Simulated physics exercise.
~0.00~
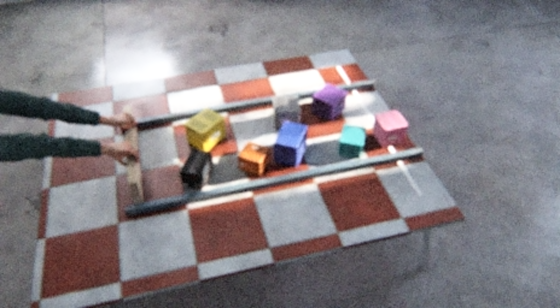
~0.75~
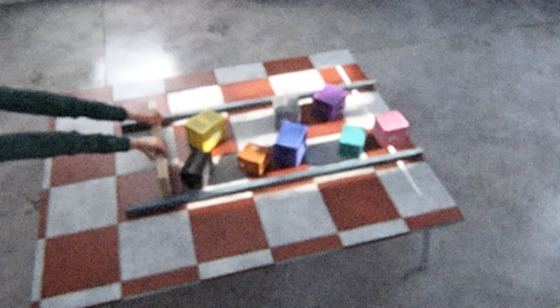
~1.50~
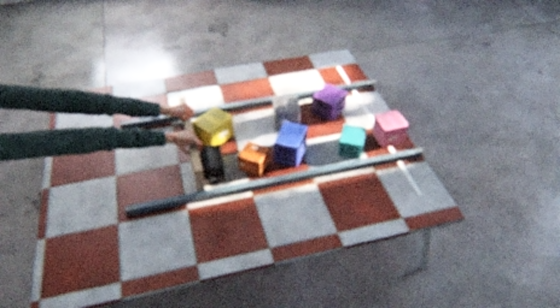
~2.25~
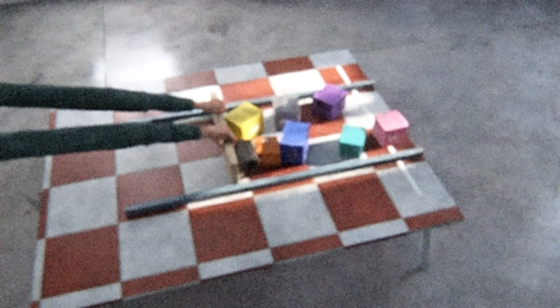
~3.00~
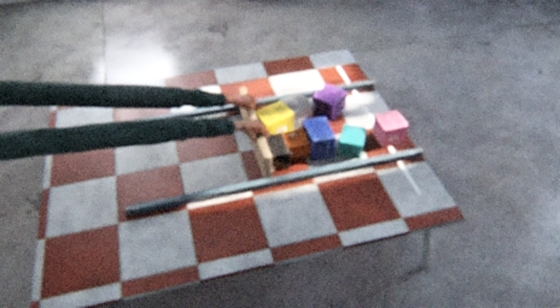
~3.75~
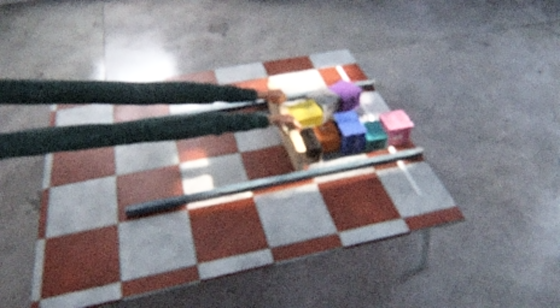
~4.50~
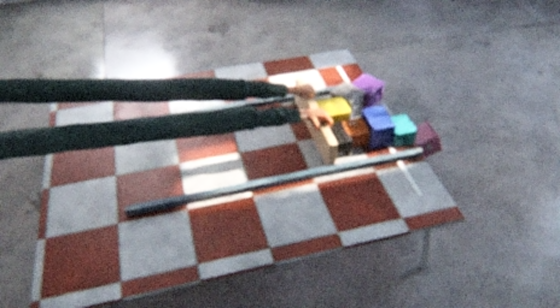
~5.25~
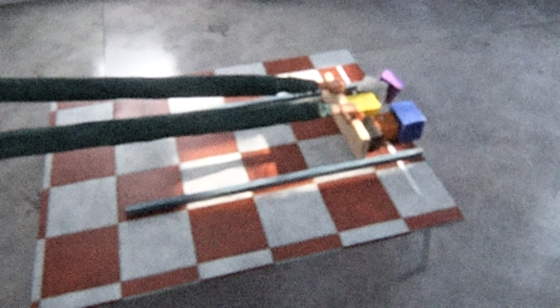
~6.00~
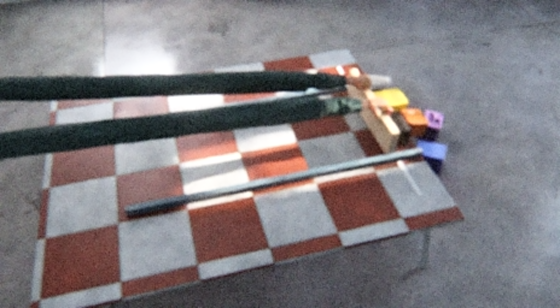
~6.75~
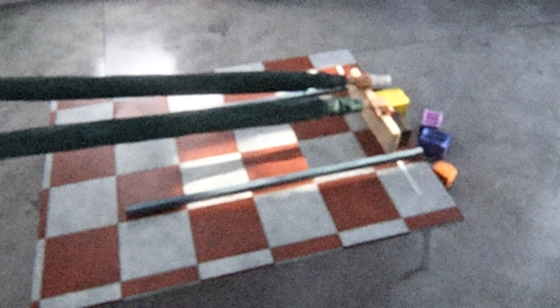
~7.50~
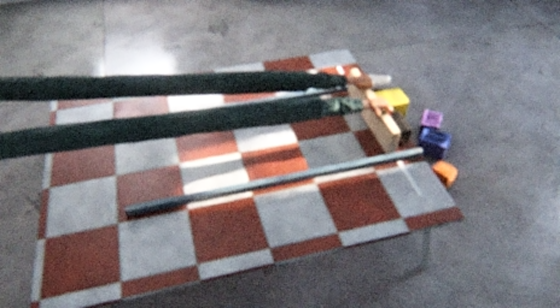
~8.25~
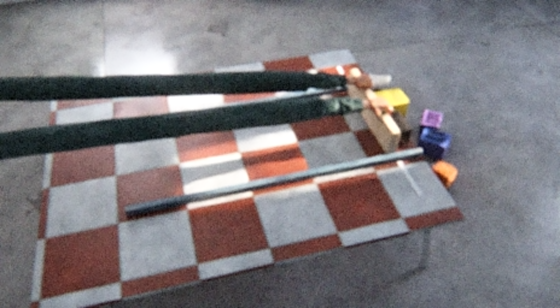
Two dark-sleeved arms reach in from the left and hold a wooden plank upright on a red and white checked platform, seen from above at an angle by a still camera. Ahead of it, between two dark rails, sit scattered blocks in yellow, black, orange, blue, gray, purple, turquoise and pink. The hands slide the plank steadily right, gathering the black, yellow, orange and blue pieces, then the others. Pink and turquoise go over the right edge, followed by purple, blue and orange. The plank stops near the edge, with the yellow block still against it.
